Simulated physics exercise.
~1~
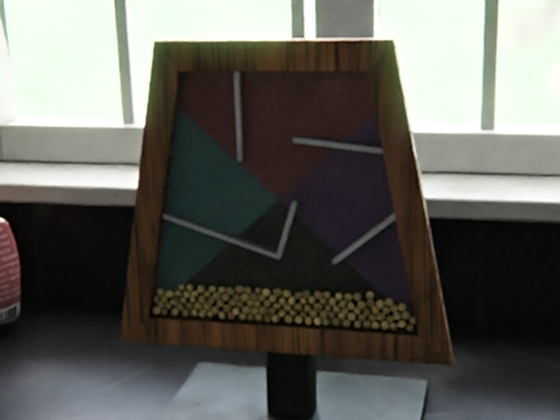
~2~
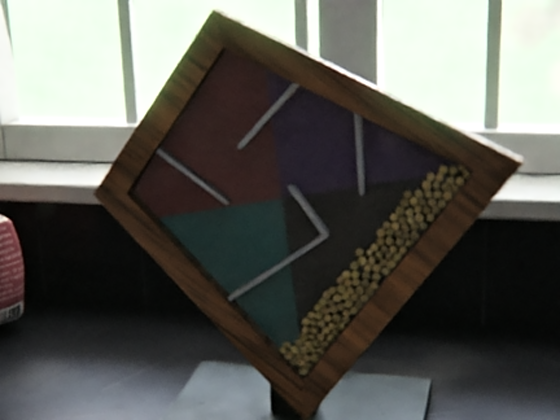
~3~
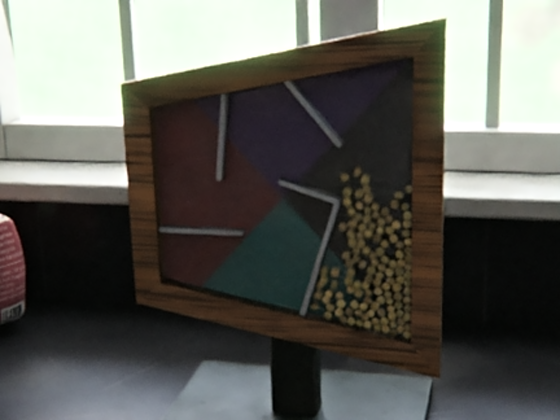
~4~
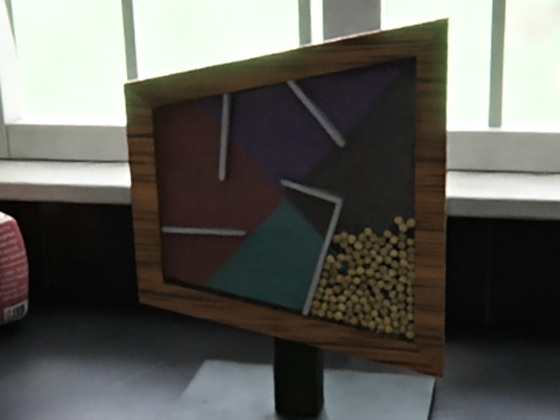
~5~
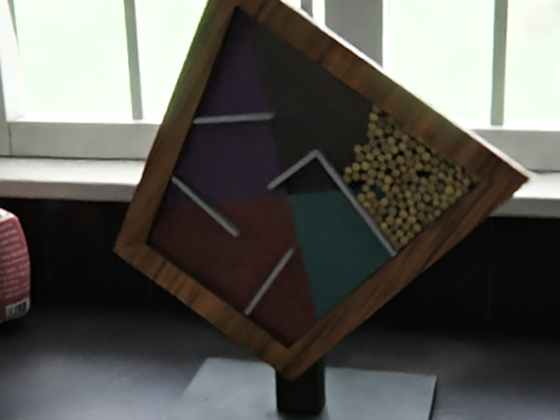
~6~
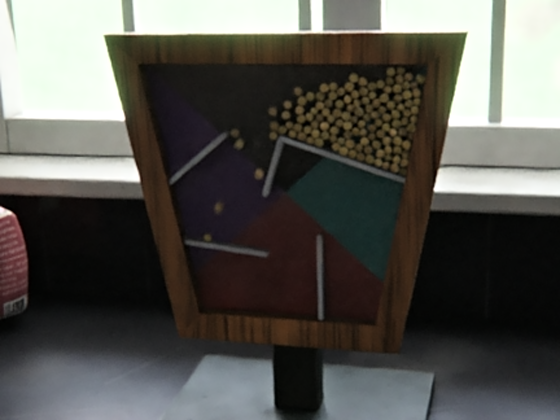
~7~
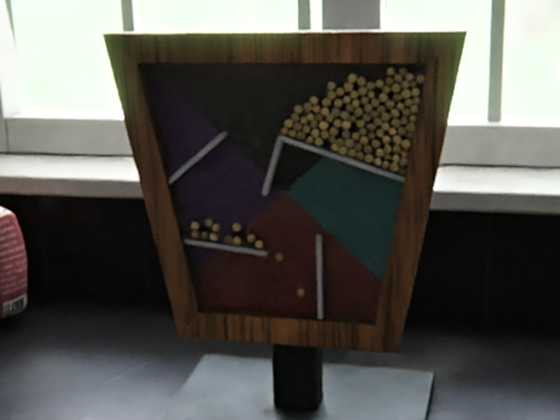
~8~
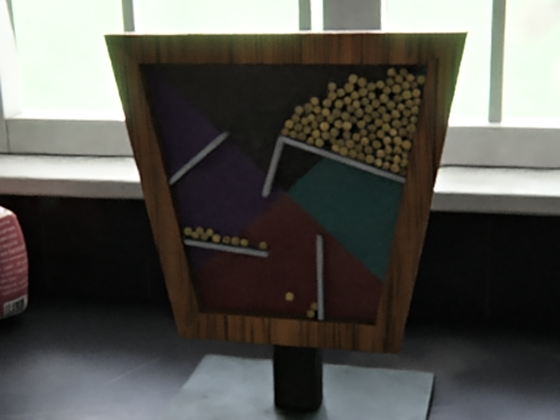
A wood-framed box turned anticlockwise on its stand, paused on its side while the small beans inside slumped, then turned until upside down. Most beans ended piled at the upper right on the turquoise and black wedges, while a few dropped onto purple and red.
